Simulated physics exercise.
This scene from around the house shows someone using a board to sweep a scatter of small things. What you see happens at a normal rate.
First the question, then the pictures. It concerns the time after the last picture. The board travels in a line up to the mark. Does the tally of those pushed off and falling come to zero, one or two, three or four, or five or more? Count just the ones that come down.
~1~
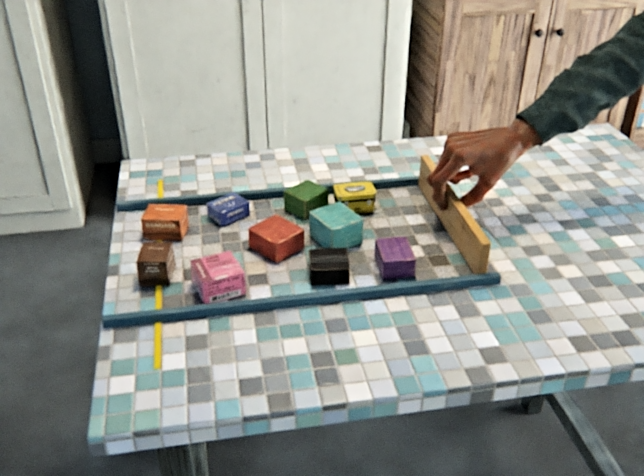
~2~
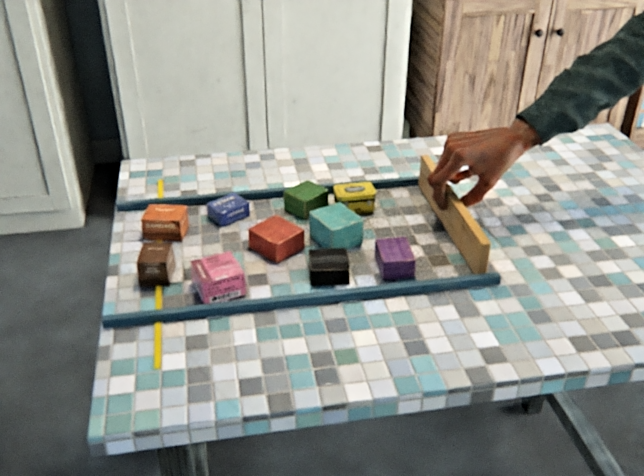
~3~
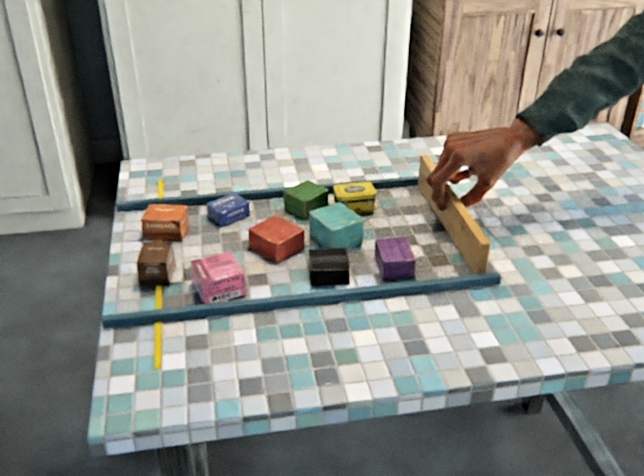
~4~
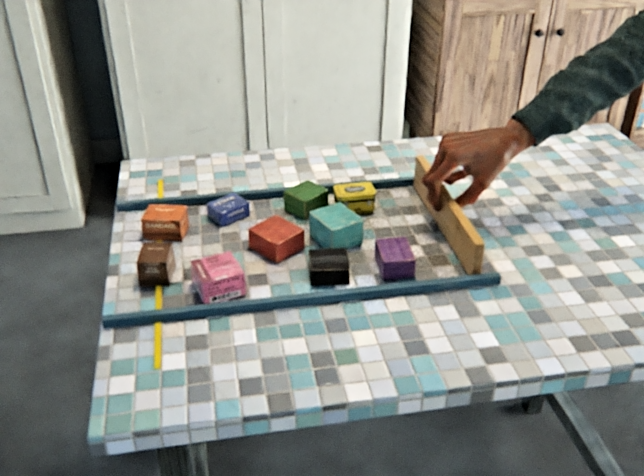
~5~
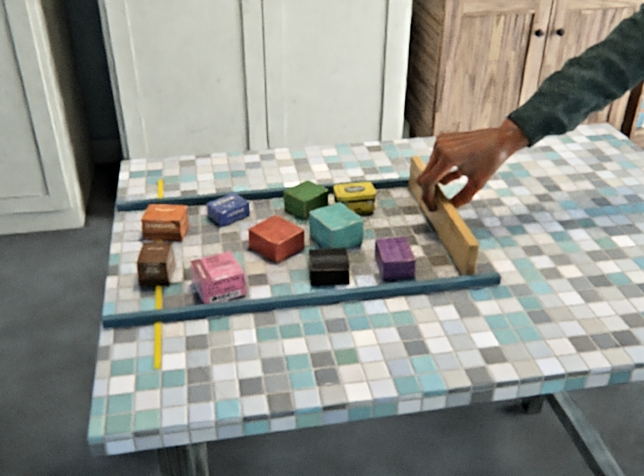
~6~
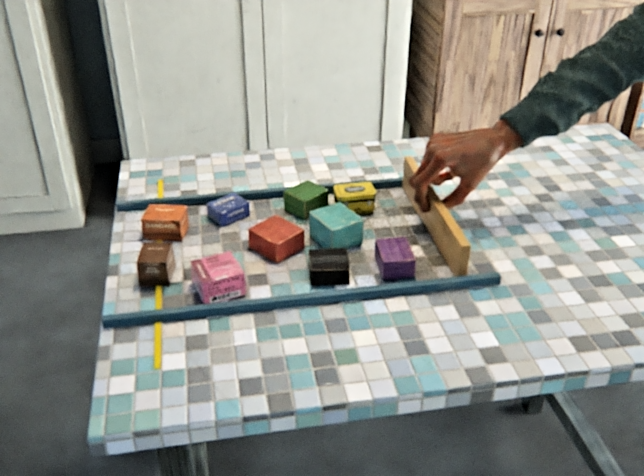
It comes to five or more.
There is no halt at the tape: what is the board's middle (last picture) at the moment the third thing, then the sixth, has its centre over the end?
The first puts it near (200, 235), the next near (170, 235).
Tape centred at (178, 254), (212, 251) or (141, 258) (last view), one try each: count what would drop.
In that order 4, 0 and 7.
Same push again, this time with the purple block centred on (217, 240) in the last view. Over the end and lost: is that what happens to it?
Result for the purple block: It drops.
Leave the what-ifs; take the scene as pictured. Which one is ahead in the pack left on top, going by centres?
I reckon it's the black box.
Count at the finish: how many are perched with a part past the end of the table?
Overhanging ones - 1.
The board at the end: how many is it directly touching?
It touches 3.
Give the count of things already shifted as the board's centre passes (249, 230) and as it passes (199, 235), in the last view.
Well, it's 10 at the first one and 10 at the second.
Soon after, none off yet; brown box at rest near (156, 264); orange box at rest near (165, 223); pink box at rest near (218, 278).
At rest, the number that fall off is five or more; fallen, green block, red block, blue box, pink box, orange box and brown box.
